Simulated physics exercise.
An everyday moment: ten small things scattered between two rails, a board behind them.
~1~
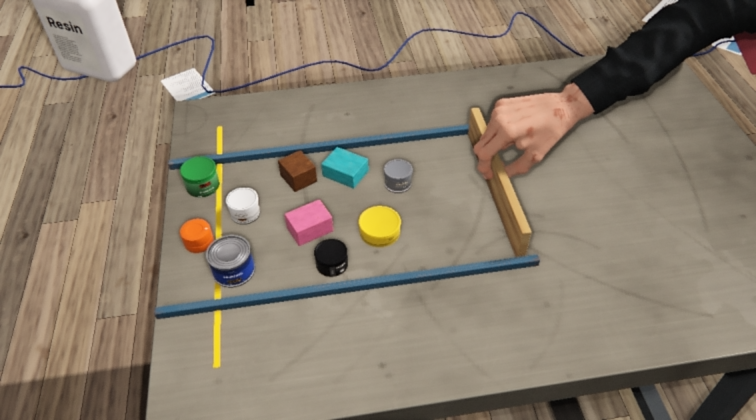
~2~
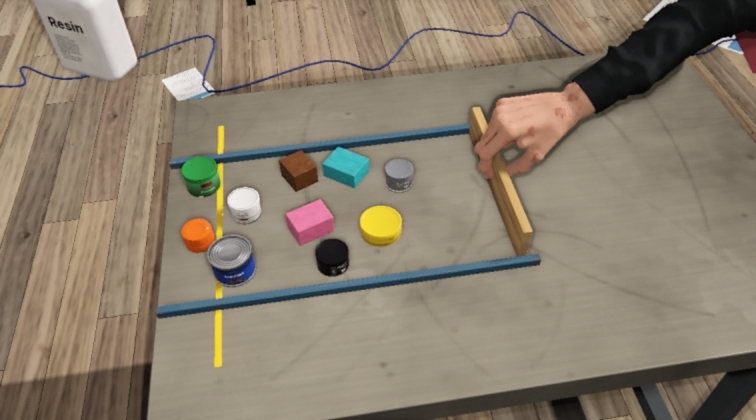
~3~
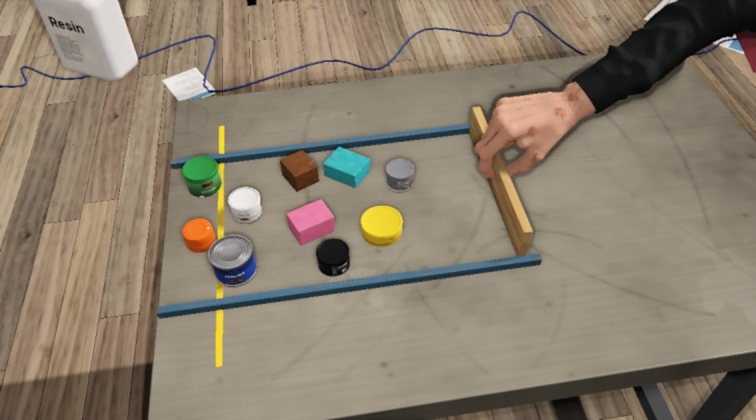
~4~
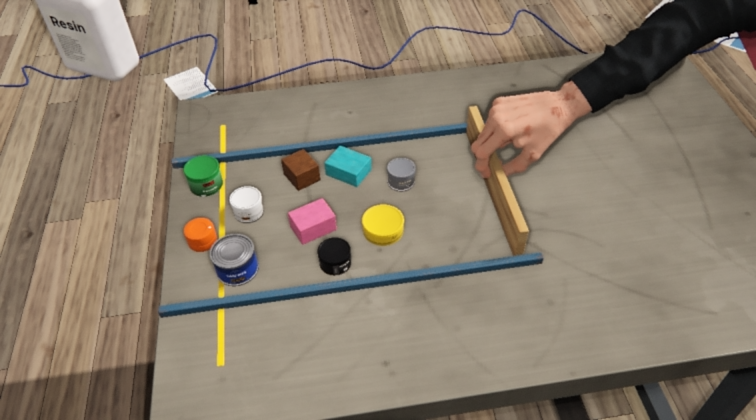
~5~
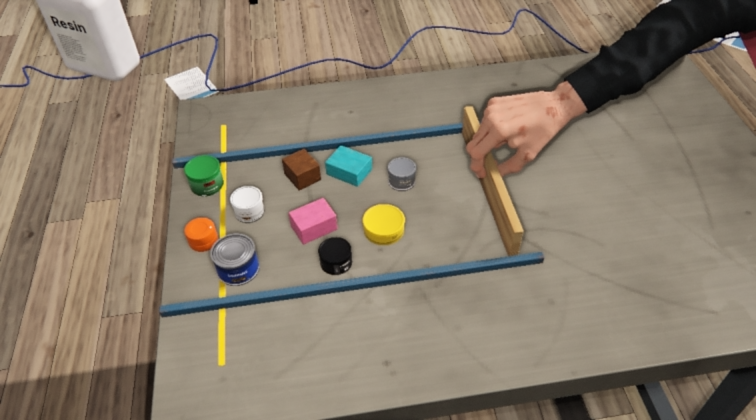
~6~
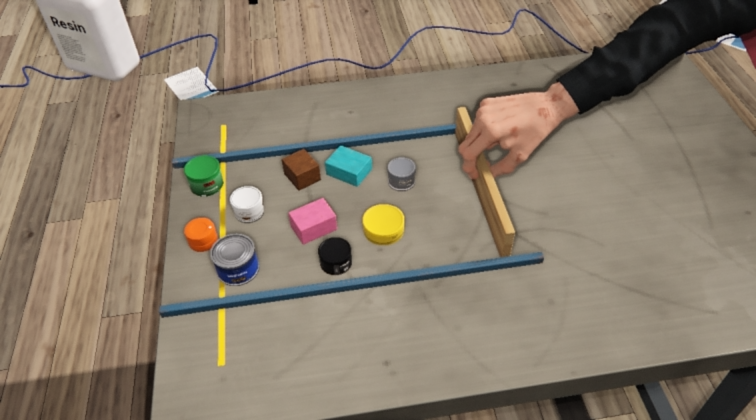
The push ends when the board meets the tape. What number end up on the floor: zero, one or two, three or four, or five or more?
As it turns out, the number that fall off is one or two.
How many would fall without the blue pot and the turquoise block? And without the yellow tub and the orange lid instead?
0 in the first case, 1 in the second.
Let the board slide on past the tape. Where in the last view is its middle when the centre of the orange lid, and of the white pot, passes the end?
At (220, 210) for the orange lid; at (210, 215) for the white pot.
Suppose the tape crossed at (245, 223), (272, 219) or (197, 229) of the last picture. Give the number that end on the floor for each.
The counts: 0, 0 and 5.
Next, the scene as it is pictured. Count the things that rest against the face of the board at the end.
That makes 5.
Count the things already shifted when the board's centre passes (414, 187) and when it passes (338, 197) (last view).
The counts are 1 and 6.
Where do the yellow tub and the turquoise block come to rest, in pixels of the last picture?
The yellow tub stops around (200, 254); the turquoise block around (207, 173).
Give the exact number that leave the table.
Exactly 1.
Soon after, none off yet; orange lid at rest near (201, 235); green tub at rest near (204, 176); blue pot at rest near (235, 260).
In the end, the number that fall off is one or two; gone, green tub.
